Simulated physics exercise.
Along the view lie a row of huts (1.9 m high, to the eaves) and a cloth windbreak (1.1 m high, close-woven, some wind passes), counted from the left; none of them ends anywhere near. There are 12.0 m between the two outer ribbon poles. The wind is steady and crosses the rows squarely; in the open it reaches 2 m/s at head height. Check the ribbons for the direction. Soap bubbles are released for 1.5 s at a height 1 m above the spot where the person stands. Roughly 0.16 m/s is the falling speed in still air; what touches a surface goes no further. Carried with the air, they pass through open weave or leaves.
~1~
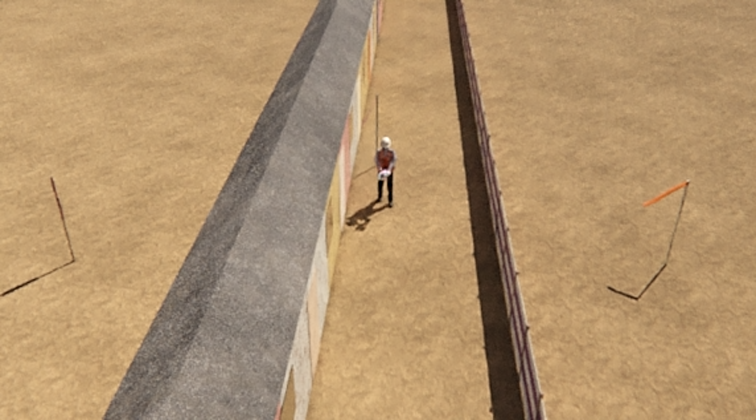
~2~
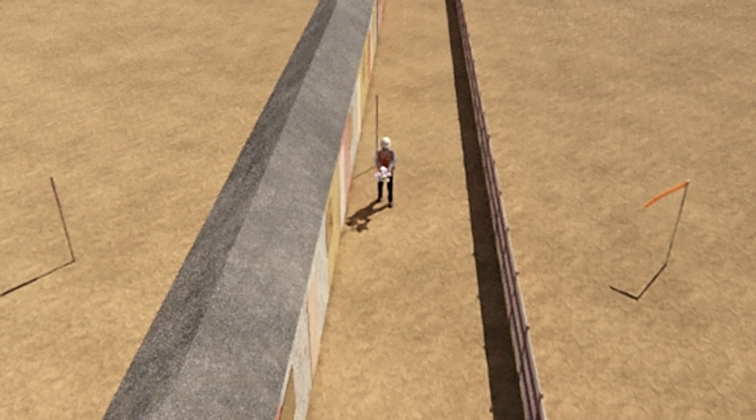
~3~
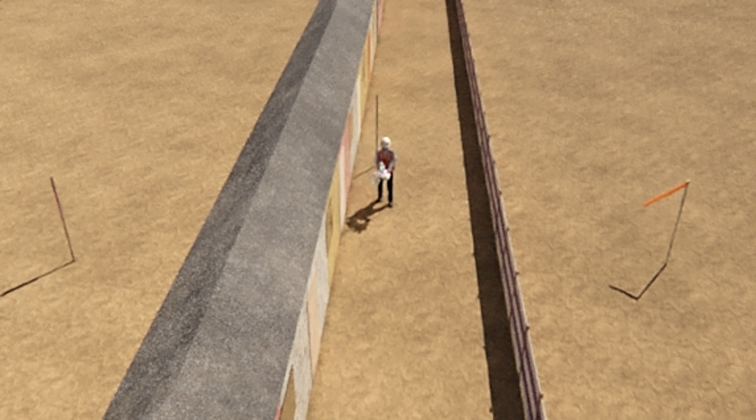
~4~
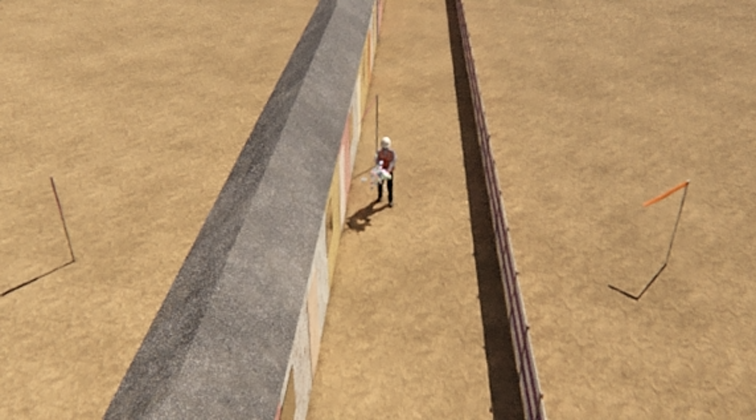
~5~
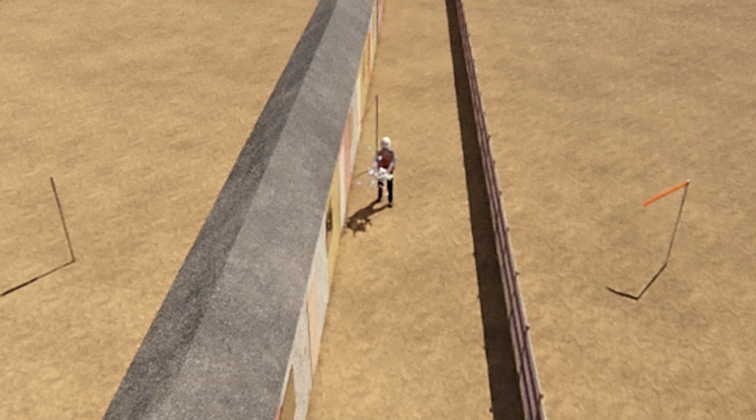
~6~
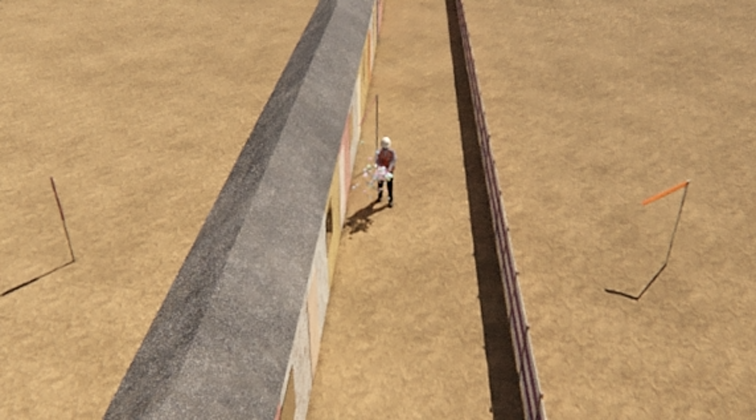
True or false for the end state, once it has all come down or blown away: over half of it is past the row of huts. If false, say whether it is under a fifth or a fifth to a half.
False, under a fifth.
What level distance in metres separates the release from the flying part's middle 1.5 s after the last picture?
That distance is some 0.0 m.
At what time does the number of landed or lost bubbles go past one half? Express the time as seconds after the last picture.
About 6.0 seconds.
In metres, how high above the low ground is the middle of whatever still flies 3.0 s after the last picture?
About 0.6 m high.
Then, 1.5 s after the last picture, 99 % is in the air or yet to come; 0 % is beyond the row of huts; the middle of what still flies is 0.8 m above the low ground, near (374, 183).
Then, 3.0 s after the last picture, 90 % is in the air or yet to come; 2 % is beyond the row of huts; the middle of what still flies is 0.6 m above the low ground, near (375, 192).
Then, 6.9 s after the last picture, 39 % is in the air or yet to come; 6 % is beyond the row of huts; the middle of what still flies is 0.5 m above the low ground, near (389, 195).
Then, 19.0 s after the last picture, 9 % is in the air or yet to come; 8 % is beyond the row of huts.
Then, 44.0 s after the last picture, 1 % is in the air or yet to come; 9 % is beyond the row of huts.
